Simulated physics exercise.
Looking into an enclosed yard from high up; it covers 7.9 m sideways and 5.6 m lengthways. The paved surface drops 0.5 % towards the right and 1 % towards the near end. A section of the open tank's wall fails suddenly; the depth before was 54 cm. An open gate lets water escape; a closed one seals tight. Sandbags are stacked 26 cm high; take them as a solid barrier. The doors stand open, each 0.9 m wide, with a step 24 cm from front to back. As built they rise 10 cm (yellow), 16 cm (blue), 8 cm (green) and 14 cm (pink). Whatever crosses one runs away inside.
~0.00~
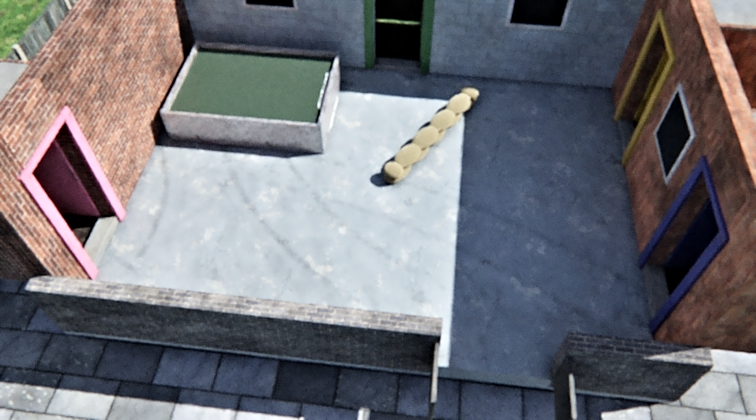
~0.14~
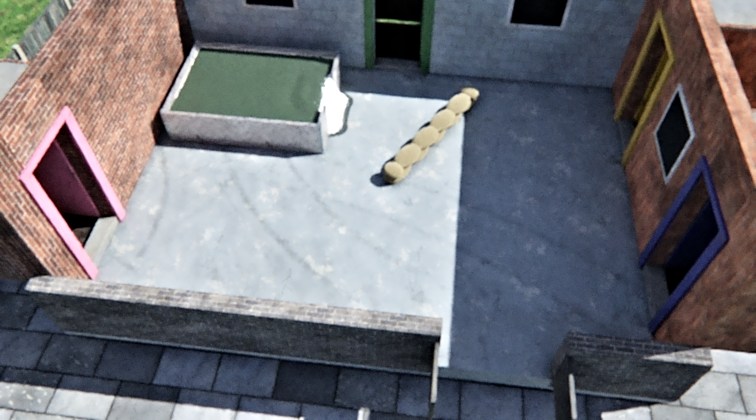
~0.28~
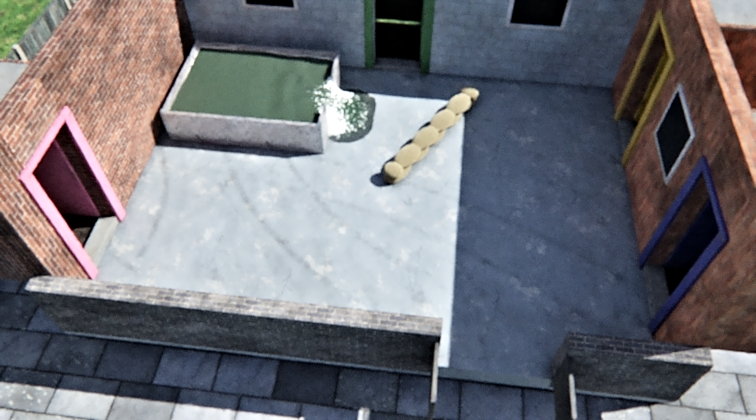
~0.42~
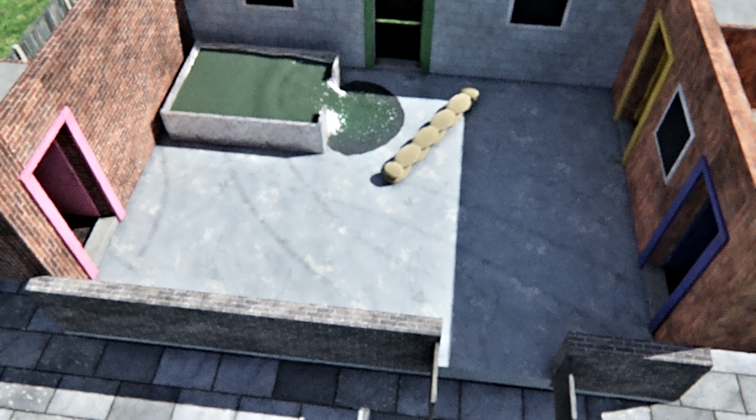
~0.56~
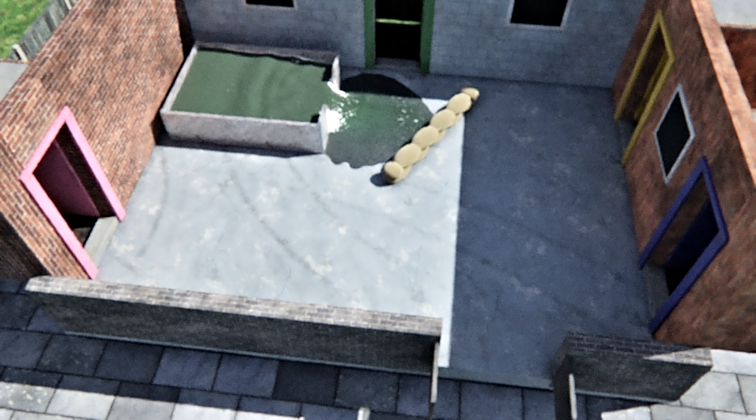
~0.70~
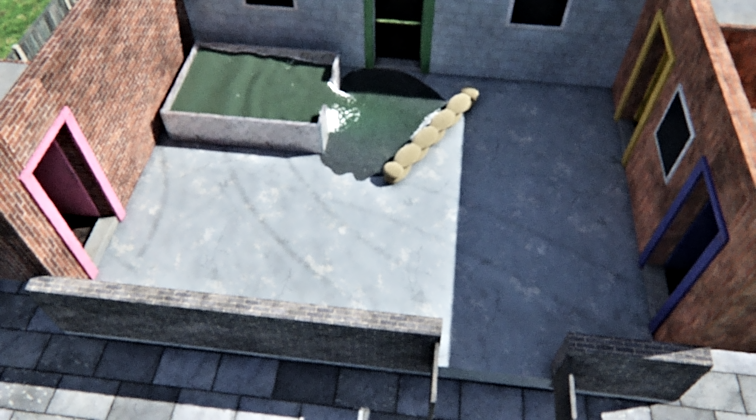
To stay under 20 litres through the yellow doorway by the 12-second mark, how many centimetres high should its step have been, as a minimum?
About 9.5 cm.
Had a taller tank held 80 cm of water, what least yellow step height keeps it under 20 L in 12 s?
Some 19 cm.
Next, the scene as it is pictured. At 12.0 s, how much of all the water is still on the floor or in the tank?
Some 88 per cent remains.
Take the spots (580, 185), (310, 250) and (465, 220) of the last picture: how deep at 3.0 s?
Roughly 0, 2 and 0 cm, in turn.
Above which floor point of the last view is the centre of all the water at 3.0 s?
At about (333, 113).
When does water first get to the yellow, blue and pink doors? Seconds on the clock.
Yellow 2.6 s, blue 4.0 s, pink 6.0 s.
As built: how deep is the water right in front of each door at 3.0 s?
Depths in cm: Yellow 13, blue 0, green 16, pink 0.
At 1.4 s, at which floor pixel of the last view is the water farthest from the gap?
Around (506, 79).
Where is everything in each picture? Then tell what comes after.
In the first picture, the open tank at (255, 85) is whole and still, 54 cm deep; the yellow door at (641, 96) is dry.
In the second picture, the front is at (340, 131), 0.3 m from the gap at (329, 107); 0.2 m2 of floor is wet, 54 cm left at the back.
In the third picture, water pours out at (329, 108) and has run 0.7 m, to (365, 131); about 9 cm deep outside, 54 cm at the back.
In the fourth picture, the gap is at (329, 108), the front 1.2 m out at (397, 126); the back of the open tank holds 54 cm.
In the fifth picture, the front is at (431, 125), 1.8 m from the gap at (329, 107); 2.6 m2 of floor is wet, 54 cm left at the back.
In the sixth picture, the gap is at (329, 106), the front 2.1 m out at (446, 112); the back of the open tank holds 54 cm; the yellow door at (641, 96), 5.1 m from the gap, is still 3.0 m from the nearest water.
After 1.4 s water covers 10 % of the floor, deepest (32 cm) near (411, 148); it has not reached the yellow door.
After 3.0 s water covers 30 % of the floor, deepest (29 cm) near (449, 74); 13 cm at the yellow door, 0 litres in over its 10 cm step.
After 12.0 s water covers 85 % of the floor, deepest (10 cm) near (411, 148); 6 cm at the yellow door, 16 litres in over its 10 cm step.
At the yellow door as built, the water arrived by 2.7 s and peaked near 15 cm at 3.6 s.
Run again over the same 12 s with other heights there, 35 litres in over 8 cm, 10 litres over 11 cm. The limit of 20 litres is kept from about 9.5 cm up.
